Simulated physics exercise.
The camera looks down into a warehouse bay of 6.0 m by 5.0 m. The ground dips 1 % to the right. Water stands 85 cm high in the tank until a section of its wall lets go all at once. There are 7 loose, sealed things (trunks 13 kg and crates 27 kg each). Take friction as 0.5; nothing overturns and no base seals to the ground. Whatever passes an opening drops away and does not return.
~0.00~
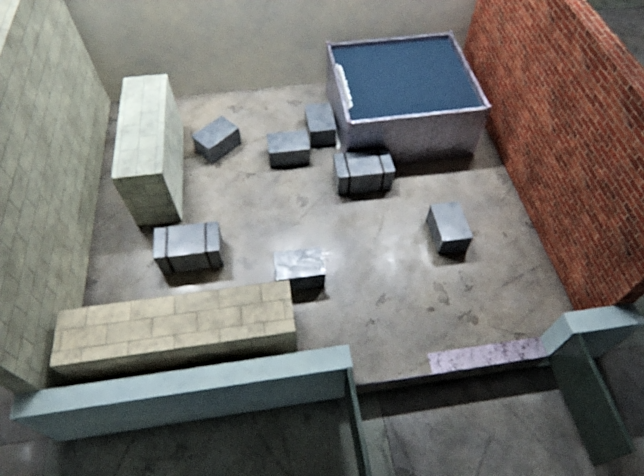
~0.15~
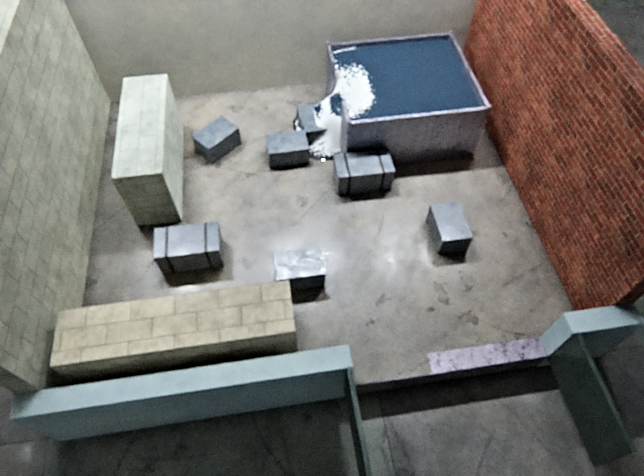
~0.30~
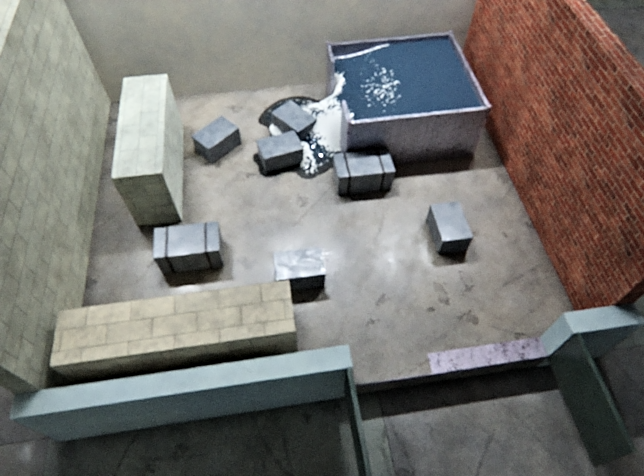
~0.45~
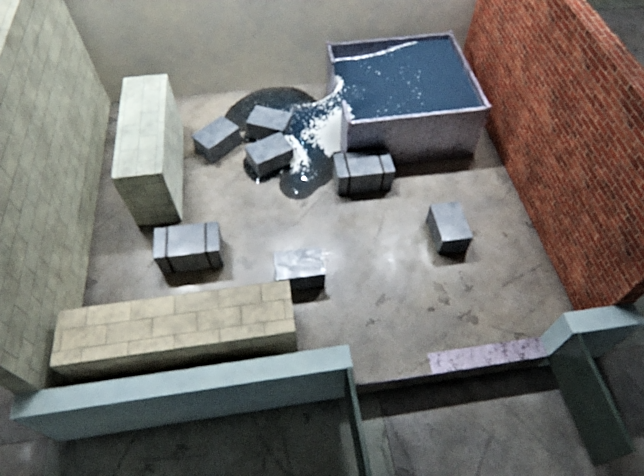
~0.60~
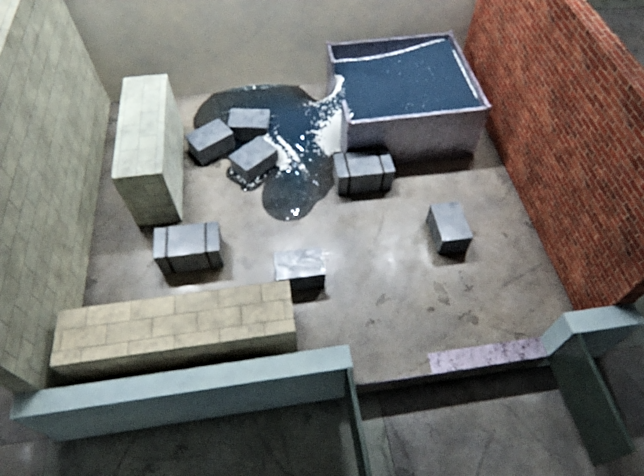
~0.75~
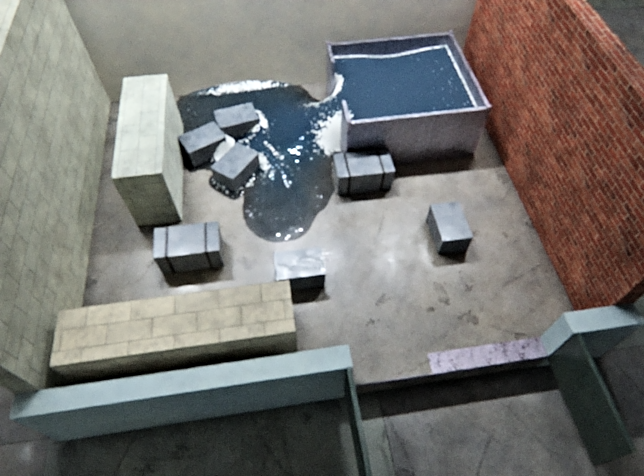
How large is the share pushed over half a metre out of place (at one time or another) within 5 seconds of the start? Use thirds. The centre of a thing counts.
Share: At least two thirds.
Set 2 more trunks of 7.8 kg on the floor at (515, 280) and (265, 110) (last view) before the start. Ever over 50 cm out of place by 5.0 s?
In that order: Short of it, over.
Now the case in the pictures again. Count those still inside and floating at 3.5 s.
3 of them.
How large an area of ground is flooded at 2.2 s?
About 16 m2.
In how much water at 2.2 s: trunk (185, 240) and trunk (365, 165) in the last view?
Roughly 9 and 0 cm.
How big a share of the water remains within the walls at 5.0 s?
Some 100 per cent remains.
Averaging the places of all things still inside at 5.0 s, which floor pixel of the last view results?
At about (303, 249).
After 1.1 s 2 of 7 are over 50 cm from their spots; 0 afloat.
After 2.2 s 4 of 7 are over 50 cm from their spots; 1 afloat.
After 3.5 s 4 of 7 are over 50 cm from their spots; 3 afloat.
After 5.0 s 5 of 7 are over 50 cm from their spots, and 5 have been at some point; 4 afloat.
